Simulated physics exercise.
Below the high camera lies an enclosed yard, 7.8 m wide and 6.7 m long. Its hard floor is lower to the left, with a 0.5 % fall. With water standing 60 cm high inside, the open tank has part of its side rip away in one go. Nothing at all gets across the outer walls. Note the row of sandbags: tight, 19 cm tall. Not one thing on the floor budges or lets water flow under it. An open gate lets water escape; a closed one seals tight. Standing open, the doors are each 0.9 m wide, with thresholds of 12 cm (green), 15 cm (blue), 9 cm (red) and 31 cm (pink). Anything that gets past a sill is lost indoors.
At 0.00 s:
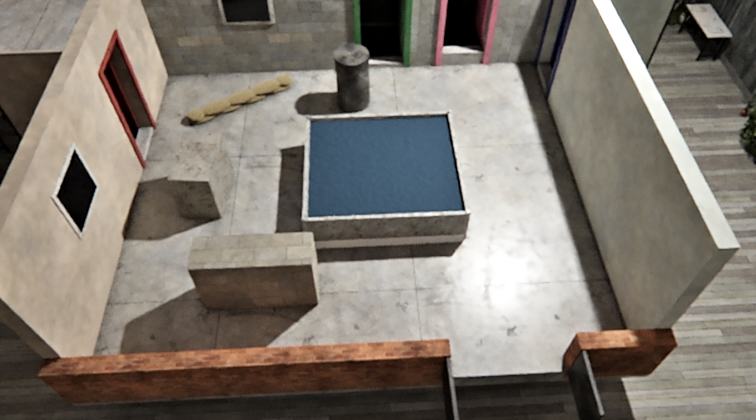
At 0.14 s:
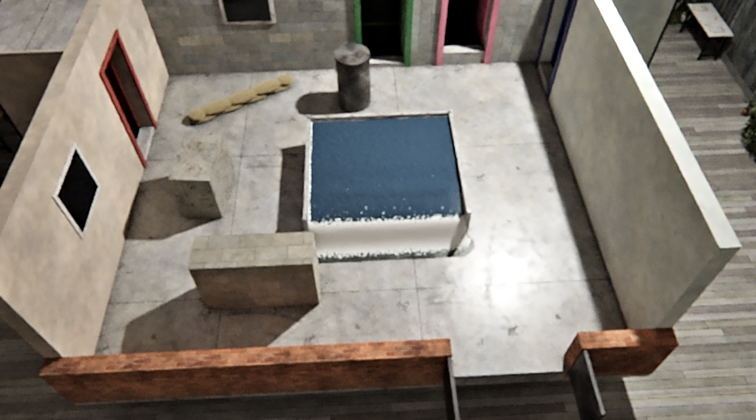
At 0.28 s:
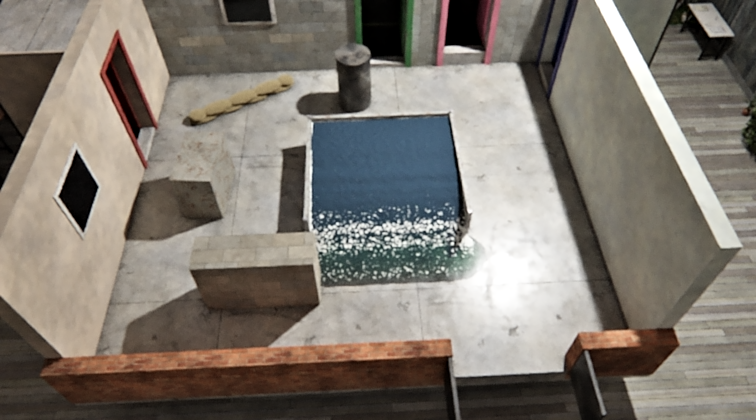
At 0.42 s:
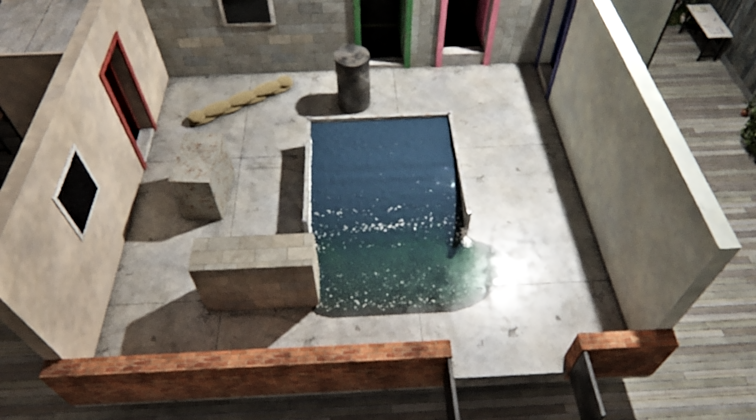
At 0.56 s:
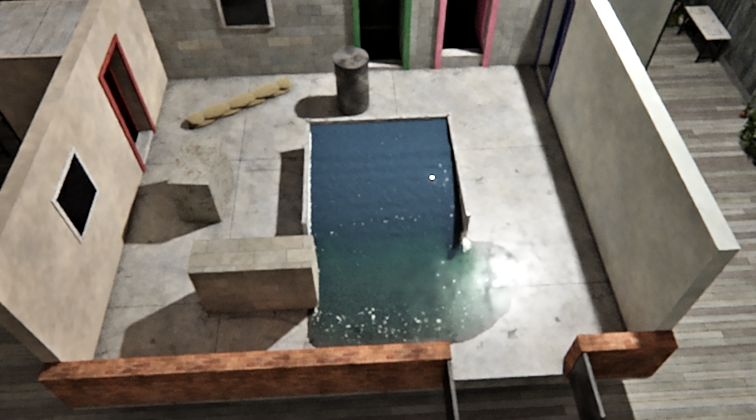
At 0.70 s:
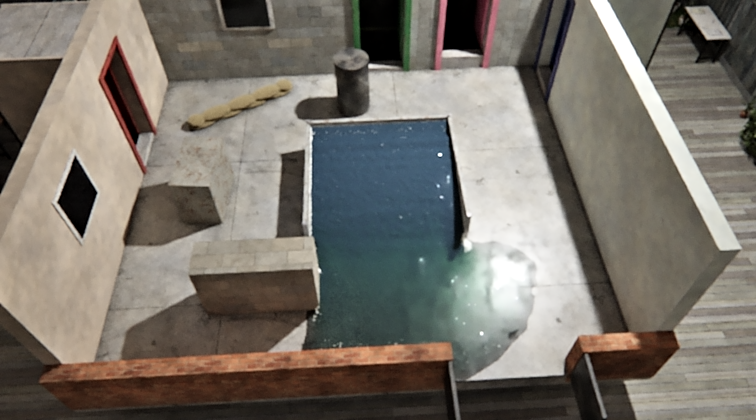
In the video, one side of a raised rectangular tank in a walled yard gives way, and blue-green water pours out with white froth, spreading across the pale floor past a block toward the low brick wall.
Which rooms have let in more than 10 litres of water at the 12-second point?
The room behind the green door is at or below 10 litres; the room behind the blue door is at or below 10 litres; the room behind the red door is at or below 10 litres; the room behind the pink door is at or below 10 litres.
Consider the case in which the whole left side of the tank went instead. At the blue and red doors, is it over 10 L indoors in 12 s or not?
Blue door doesn't reach it, red door surpasses it.
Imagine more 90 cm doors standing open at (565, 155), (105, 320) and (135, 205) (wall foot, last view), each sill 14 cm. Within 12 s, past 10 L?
In that order: Short of it, beyond it, short of it.
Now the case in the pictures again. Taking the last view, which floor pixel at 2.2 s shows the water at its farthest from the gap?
(88, 386).
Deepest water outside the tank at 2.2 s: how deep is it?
It gets to some 41 cm.
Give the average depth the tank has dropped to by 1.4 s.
Depth, averaged: Around 34 centimetres.
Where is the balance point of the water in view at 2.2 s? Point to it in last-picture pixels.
I'd say somewhere around (376, 262).
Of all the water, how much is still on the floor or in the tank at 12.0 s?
Share still there: About 70 %.
After 1.4 s water covers 25 % of the floor and is deepest (46 cm) near (370, 357); green door not reached, blue door not reached, red door not reached, pink door not reached.
After 2.2 s water covers 35 % of the floor and is deepest (41 cm) near (370, 357); green door not reached, blue door not reached, red door not reached, pink door not reached.
After 3.5 s water covers 40 % of the floor and is deepest (34 cm) near (114, 384); green door not reached, blue door not reached, red door 1 cm at the sill, 0 L in, pink door not reached.
After 7.0 s water covers 80 % of the floor and is deepest (20 cm) near (168, 87); green door not reached, blue door 2 cm at the sill, 0 L in, red door 9 cm at the sill, 0 L in, pink door 6 cm at the sill, 0 L in.
After 12.0 s water covers 95 % of the floor and is deepest (13 cm) near (163, 104); green door 7 cm at the sill, 0 L in, blue door 4 cm at the sill, 0 L in, red door 7 cm at the sill, 0 L in, pink door 7 cm at the sill, 0 L in.
